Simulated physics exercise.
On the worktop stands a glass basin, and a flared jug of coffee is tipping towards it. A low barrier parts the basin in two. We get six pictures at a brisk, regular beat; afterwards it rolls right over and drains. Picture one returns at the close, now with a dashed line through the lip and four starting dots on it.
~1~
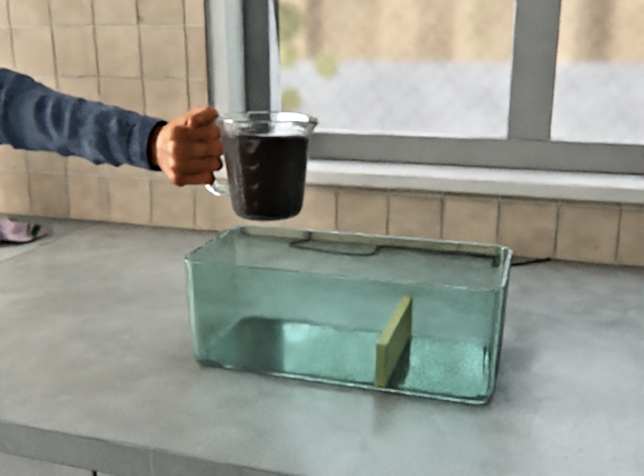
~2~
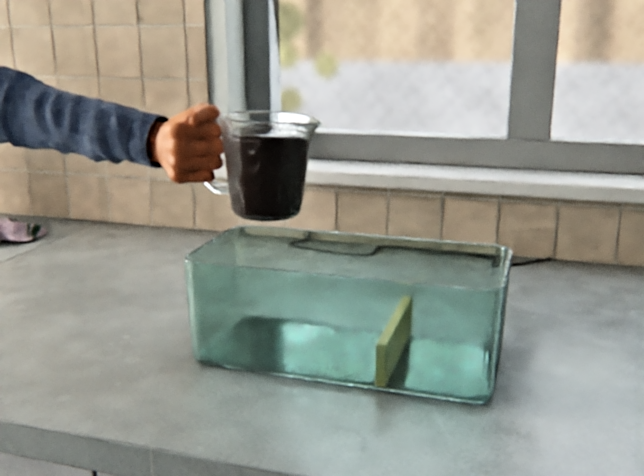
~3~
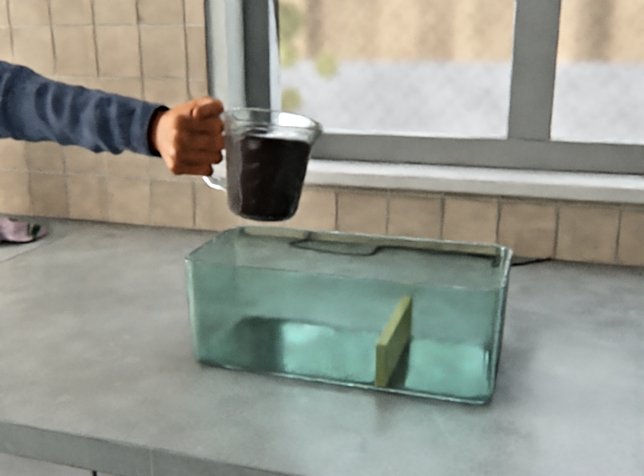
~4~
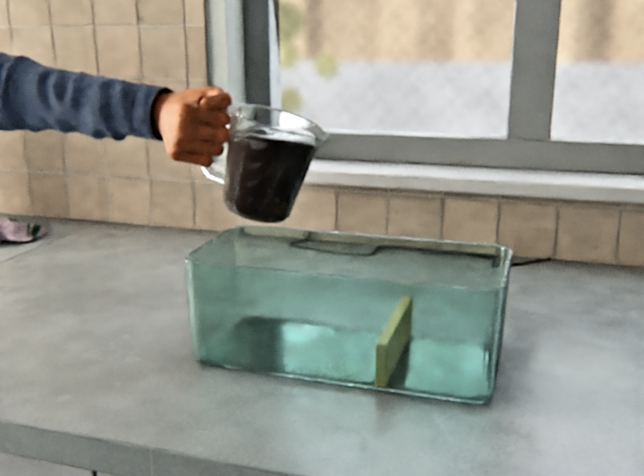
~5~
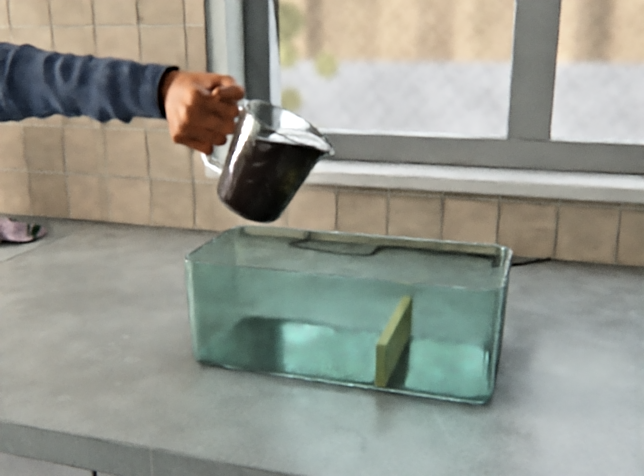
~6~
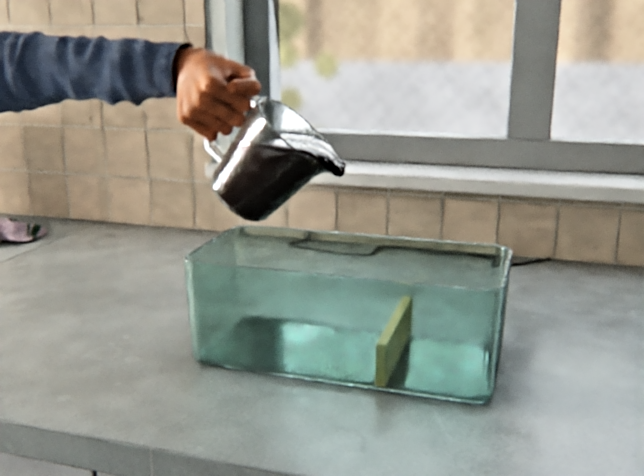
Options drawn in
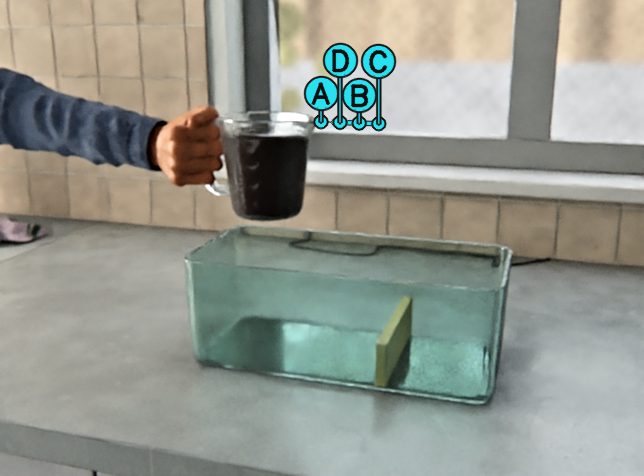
On a grey worktop by a window, a hand holds a clear jug of dark coffee upright above a glass basin parted by a low greenish barrier. The hand gradually tilts the jug to the right, steepening until the coffee reaches the spout and just passes over the lip.
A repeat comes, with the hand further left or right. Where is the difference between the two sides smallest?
B works best here.
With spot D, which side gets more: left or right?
The left side.
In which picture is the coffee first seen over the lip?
Picture 6.
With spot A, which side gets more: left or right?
The left one.
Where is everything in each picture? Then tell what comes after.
Upright, lip at (317, 121); basin from (195, 359) to (494, 401); top of the wall at (396, 318); nothing has left yet, in the first frame.
Upright, lip at (319, 123); nothing has left yet, in the second frame.
Tipped about 7°, lip at (323, 129); nothing has left yet, in the third frame.
Tipped about 16°, lip at (328, 139); nothing has left yet, in the fourth frame.
Tipped about 28°, lip at (332, 153); nothing has left yet, in the fifth frame.
Tipped about 41°, lip at (333, 170); coffee is over the lip, down to (339, 174), in the sixth frame.
On the marked copy, A at (321, 121); B at (359, 123); C at (378, 123); D at (340, 122).
Choosing A, about 90 % ends left of the wall and 8 % right of it.
Choosing B, about 56 % ends left of the wall and 44 % right of it.
Choosing C, about 25 % ends left of the wall and 73 % right of it.
Choosing D, about 77 % ends left of the wall and 22 % right of it.
